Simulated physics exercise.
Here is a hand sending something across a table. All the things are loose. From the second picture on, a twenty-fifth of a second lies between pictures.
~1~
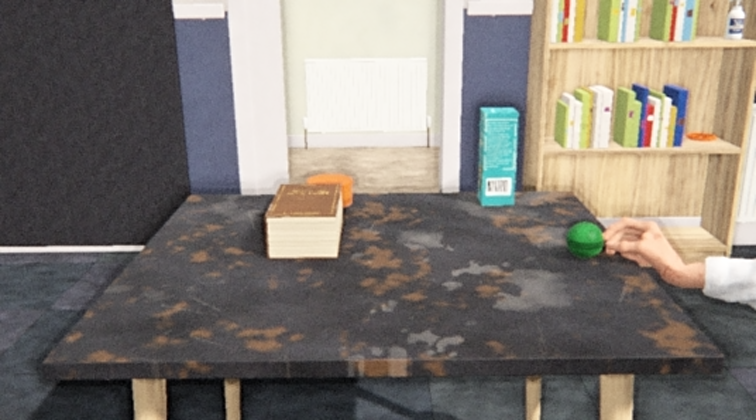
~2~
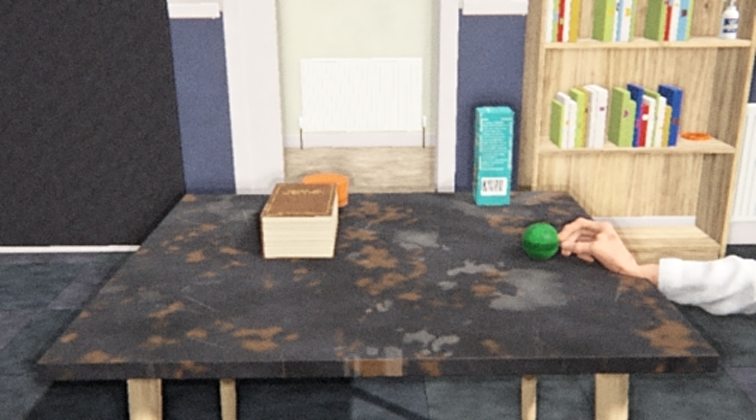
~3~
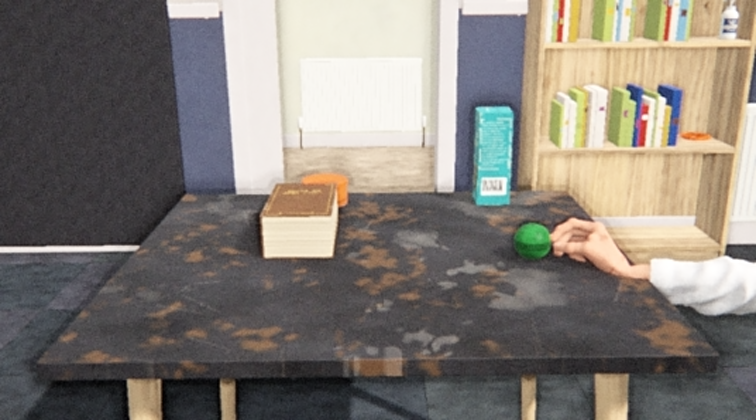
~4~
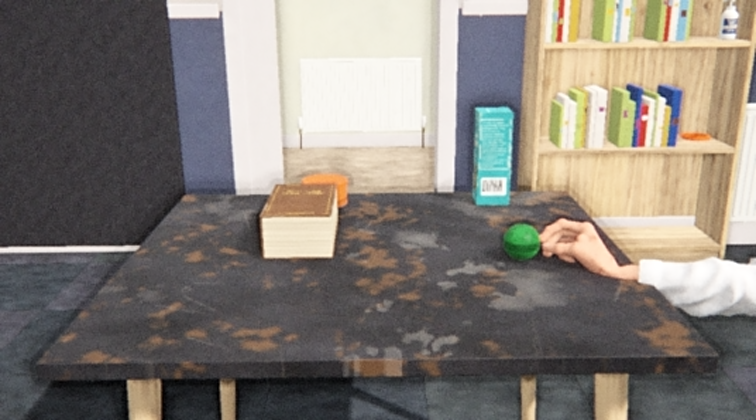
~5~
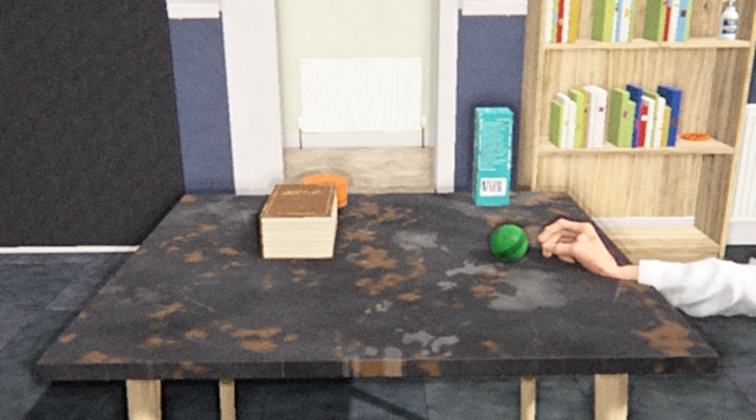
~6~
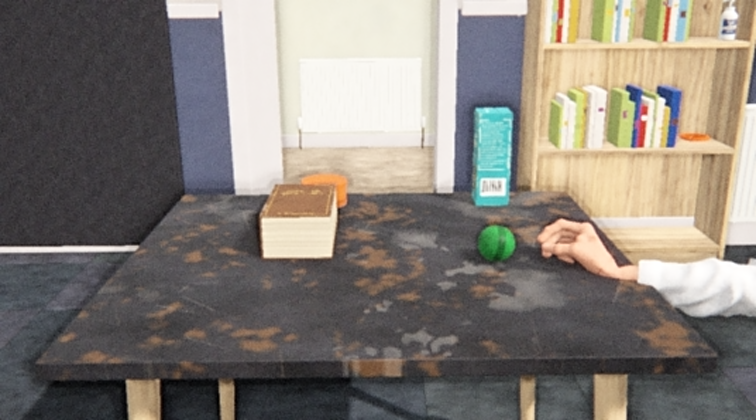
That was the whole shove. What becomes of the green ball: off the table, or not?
The green ball falls off the table.
Then, 0.80 s past the last view, green ball displaced well along near (260, 253).
Then, 1.60 s past the last view, green ball now off the table.
Finally, off the table, green ball.
